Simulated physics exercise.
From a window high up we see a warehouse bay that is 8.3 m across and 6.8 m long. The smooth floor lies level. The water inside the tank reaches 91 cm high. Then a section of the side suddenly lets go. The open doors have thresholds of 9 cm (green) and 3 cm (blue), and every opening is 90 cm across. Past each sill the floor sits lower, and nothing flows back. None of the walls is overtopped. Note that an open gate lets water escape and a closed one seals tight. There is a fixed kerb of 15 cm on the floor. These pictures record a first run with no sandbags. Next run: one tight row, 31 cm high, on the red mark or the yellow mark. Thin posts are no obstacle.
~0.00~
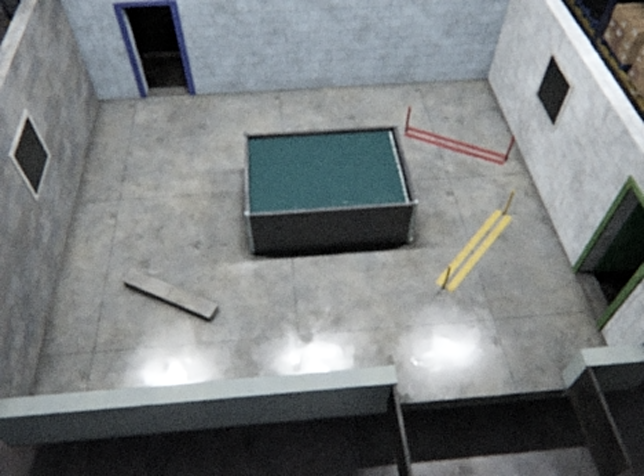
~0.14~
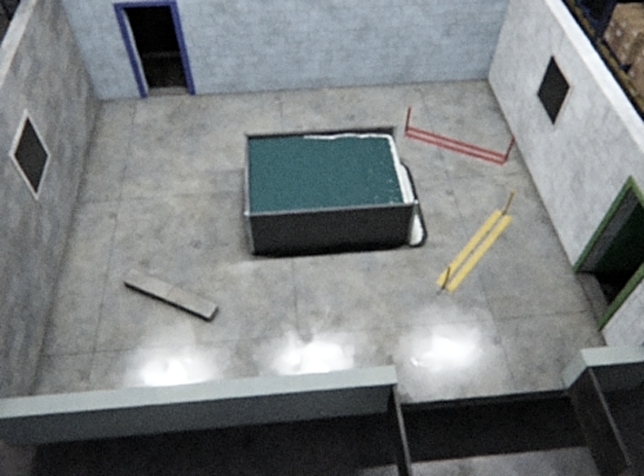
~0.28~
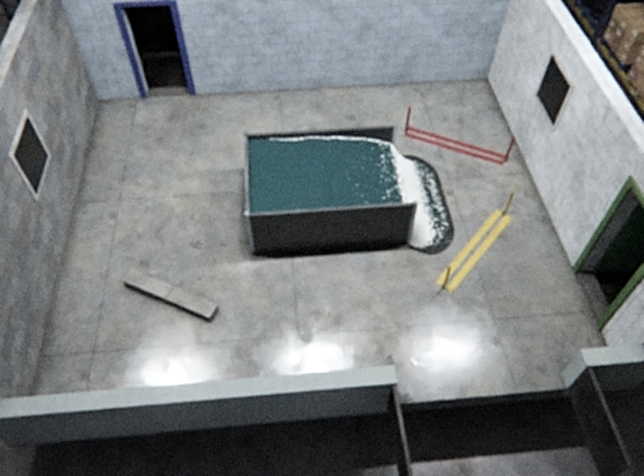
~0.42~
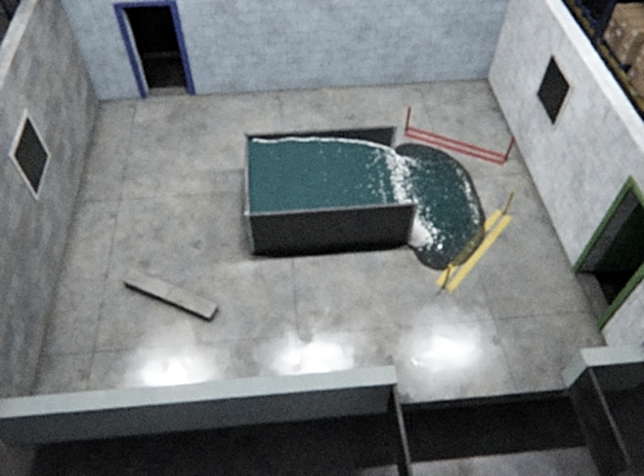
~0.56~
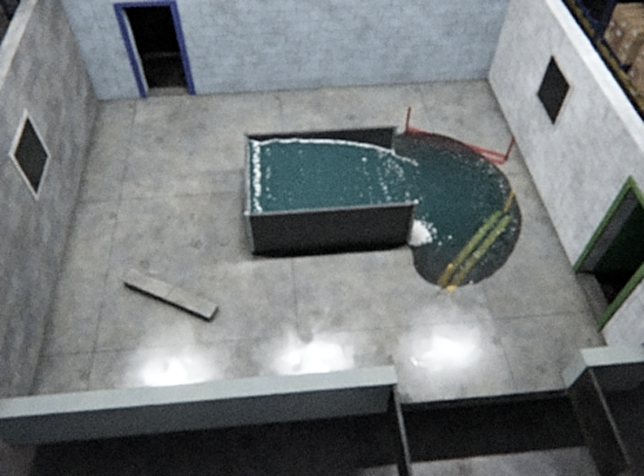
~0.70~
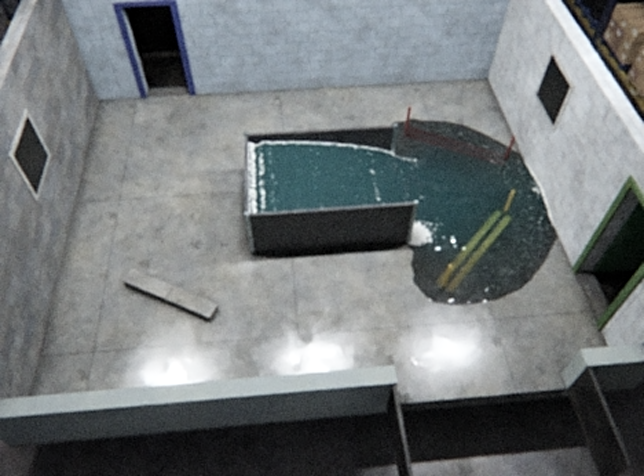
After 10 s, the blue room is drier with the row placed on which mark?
With it on the red one.
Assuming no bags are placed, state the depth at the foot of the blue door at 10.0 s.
10.0 cm.
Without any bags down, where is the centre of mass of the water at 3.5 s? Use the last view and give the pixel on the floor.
I'd put it around (446, 194).
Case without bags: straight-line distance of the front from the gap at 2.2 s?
Straight-line distance: Near 4.2 m.
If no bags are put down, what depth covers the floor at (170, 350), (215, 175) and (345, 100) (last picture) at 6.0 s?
Around 3 cm, 4 cm and 8 cm.
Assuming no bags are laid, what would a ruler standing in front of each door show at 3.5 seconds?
In centimetres, green: 17; blue: 0.
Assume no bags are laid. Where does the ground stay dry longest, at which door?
Blue.
After 1.4 s water covers 25 % of the floor and is deepest (54 cm) near (527, 194) in the run without bags; in at the blue door, 0 L with no bags, 0 L with the row on red, 0 L on yellow.
After 2.2 s water covers 25 % of the floor and is deepest (56 cm) near (488, 83) in the run without bags; in at the blue door, 0 L with no bags, 0 L with the row on red, 0 L on yellow.
After 3.5 s water covers 45 % of the floor and is deepest (38 cm) near (488, 83) in the run without bags; in at the blue door, 0 L with no bags, 0 L with the row on red, 0 L on yellow.
After 6.0 s water covers 85 % of the floor and is deepest (17 cm) near (81, 180) in the run without bags; in at the blue door, 0 L with no bags, 0 L with the row on red, 1 L on yellow.
After 10.0 s water covers 100 % of the floor and is deepest (12 cm) near (119, 411) in the run without bags; in at the blue door, 29 L with no bags, 10 L with the row on red, 68 L on yellow.
